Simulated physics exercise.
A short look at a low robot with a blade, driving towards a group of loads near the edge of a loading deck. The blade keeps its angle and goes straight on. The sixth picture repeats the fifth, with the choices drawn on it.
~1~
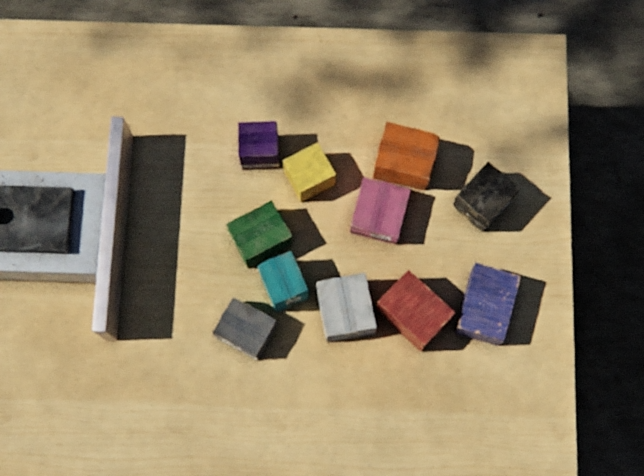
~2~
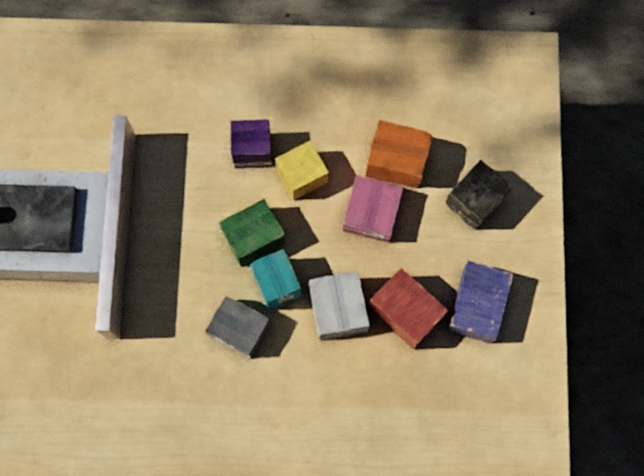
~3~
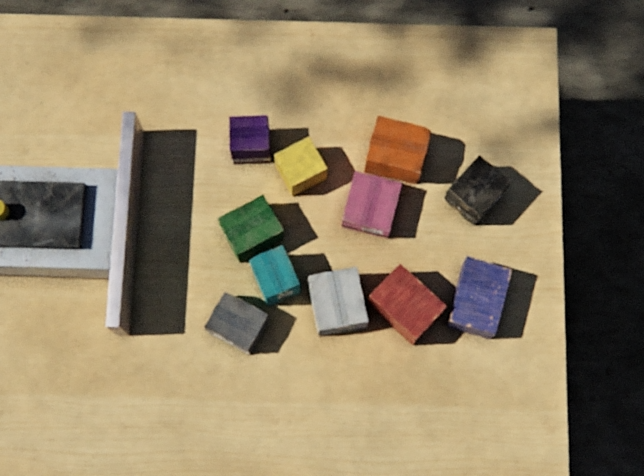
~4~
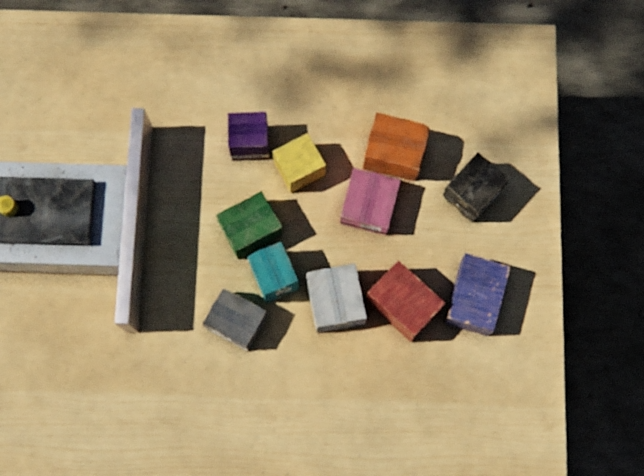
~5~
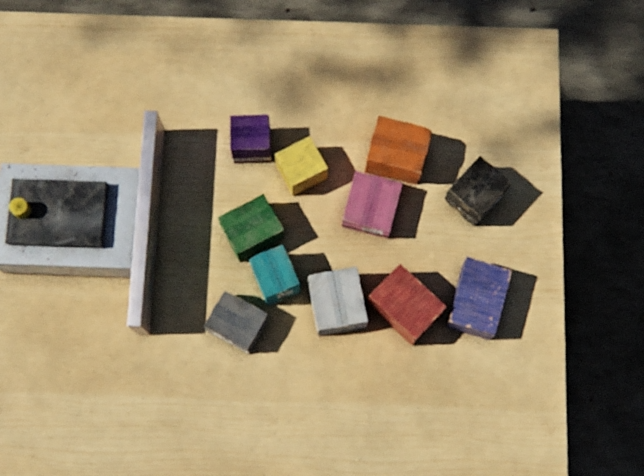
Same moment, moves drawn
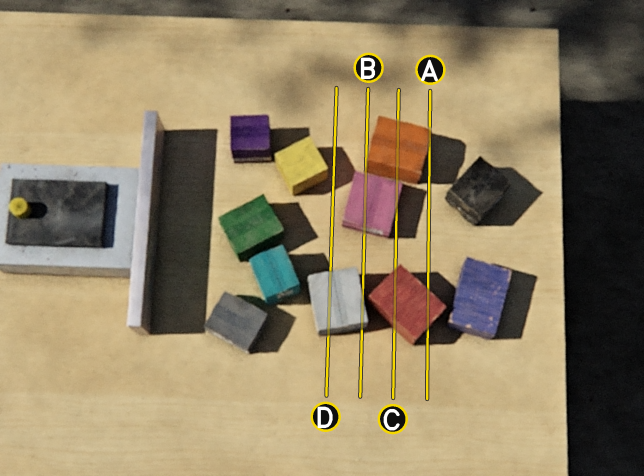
A low grey robot with a wide upright blade moves slowly rightward from the left side of a pale wooden deck, seen from high above in sunlight. Before it sit purple, yellow, orange, pink and black blocks, with green, turquoise, grey, white, red and blue ones below, near the deck's right edge. The blade closes some of the gap without touching them, while the view shifts slightly.
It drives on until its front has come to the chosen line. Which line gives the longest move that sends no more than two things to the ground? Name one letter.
It can go as far as A.
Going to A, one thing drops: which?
It is the blue crate.
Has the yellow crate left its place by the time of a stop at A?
Yes.
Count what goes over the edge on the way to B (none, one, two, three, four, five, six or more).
By then, none.
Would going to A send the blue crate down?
Yes.
On the marked copy, A at (429, 239); B at (364, 237); C at (396, 238); D at (332, 236).
With A. Early on, robot (167, 217); purple box (279, 140); grey parcel (276, 323).
Further on, robot (271, 220); blue crate (521, 298); black parcel (484, 190).
At the end, robot (349, 223); blue crate over the edge; black parcel (549, 189); one fallen.
As for the rest, B is within the limit but short; C is within the limit but short; D is within the limit but short.
